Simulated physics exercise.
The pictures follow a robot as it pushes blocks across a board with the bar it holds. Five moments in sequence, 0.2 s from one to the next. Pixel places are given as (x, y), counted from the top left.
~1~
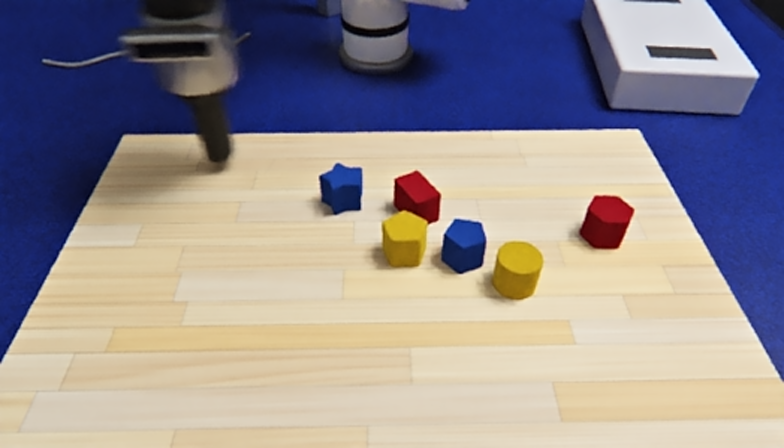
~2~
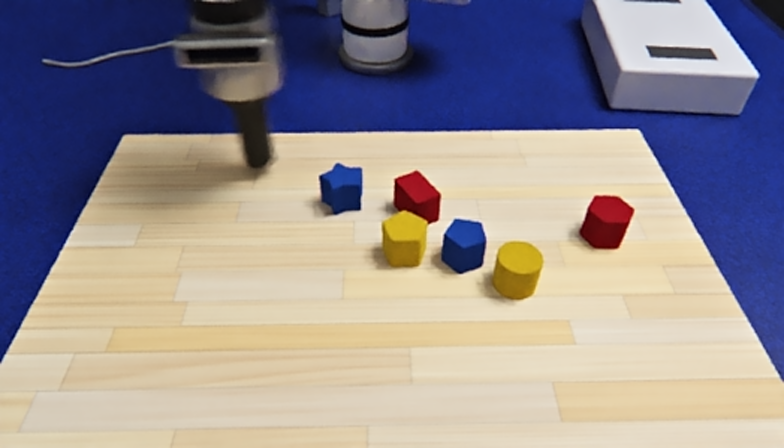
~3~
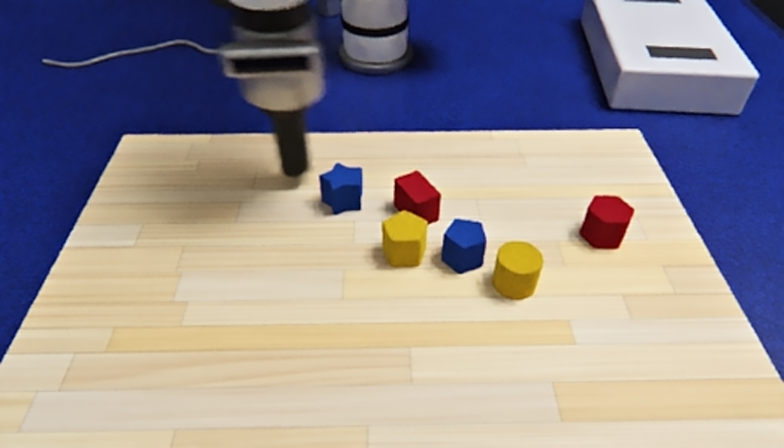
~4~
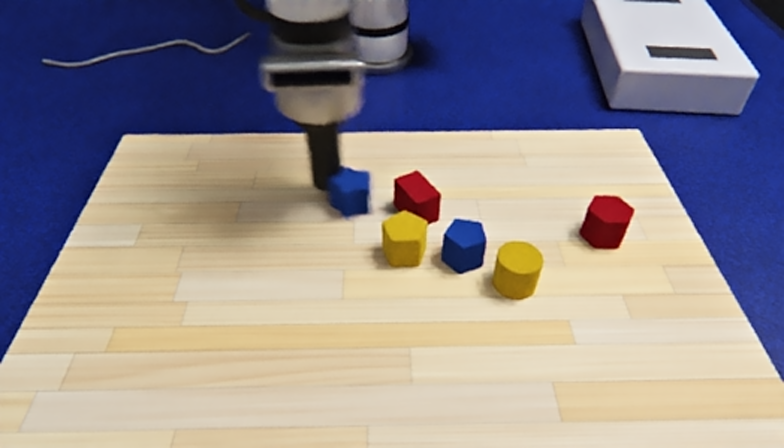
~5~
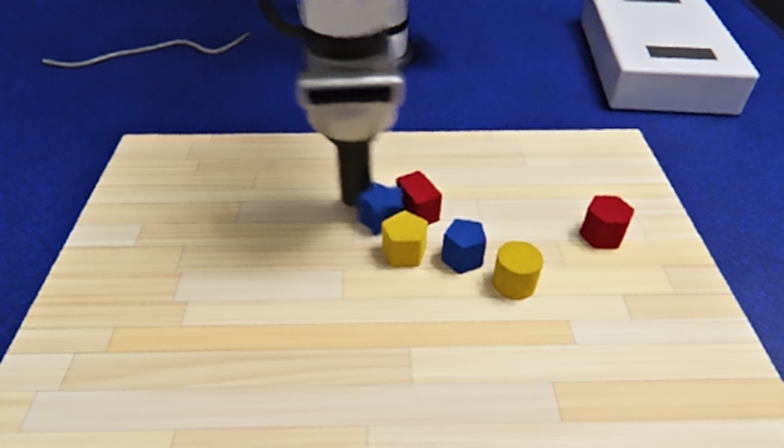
At first, a dark bar on a robotic arm hovers at the upper left of a wooden board, apart from the red, blue and yellow blocks. It moves rightward and slightly nearer, meets the blue star, and pushes it a short way right, close beside the red oblong and yellow pentagonal blocks.
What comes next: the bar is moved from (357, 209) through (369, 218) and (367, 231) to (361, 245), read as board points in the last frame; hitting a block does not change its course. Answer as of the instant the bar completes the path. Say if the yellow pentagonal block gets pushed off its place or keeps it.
At the end of the path, it will have moved.
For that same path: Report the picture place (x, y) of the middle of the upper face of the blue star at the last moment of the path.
Expect it around (397, 215).
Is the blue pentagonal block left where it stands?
I'd say yes.
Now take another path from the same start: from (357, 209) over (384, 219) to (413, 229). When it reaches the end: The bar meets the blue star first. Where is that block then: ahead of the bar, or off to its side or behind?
The block sits ahead of the bar.
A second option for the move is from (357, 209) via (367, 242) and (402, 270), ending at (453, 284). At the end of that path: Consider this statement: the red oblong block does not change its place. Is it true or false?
That statement is accurate.
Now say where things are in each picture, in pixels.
Bar's lower end at (220, 154); blue star at (342, 175); yellow pentagonal block at (405, 226); red oblong block at (417, 185); blue pentagonal block at (466, 232), in the first frame.
Bar at (260, 159); blocks still, in the second frame.
Bar at (296, 168); blocks still, in the third frame.
Bar at (328, 181); blue star at (351, 179), in the fourth frame.
Bar at (356, 196); blue star at (382, 195); yellow pentagonal block at (405, 226); red oblong block at (419, 185); blue pentagonal block at (466, 232), in the fifth frame.
On the path given first. Halfway along, bar at (369, 212); blue star at (399, 208); yellow pentagonal block at (415, 235); red oblong block at (425, 185).
At the end, bar at (361, 233); blue star at (397, 215), turned 35° anticlockwise; yellow pentagonal block at (423, 241); red oblong block at (425, 185); blue pentagonal block still.
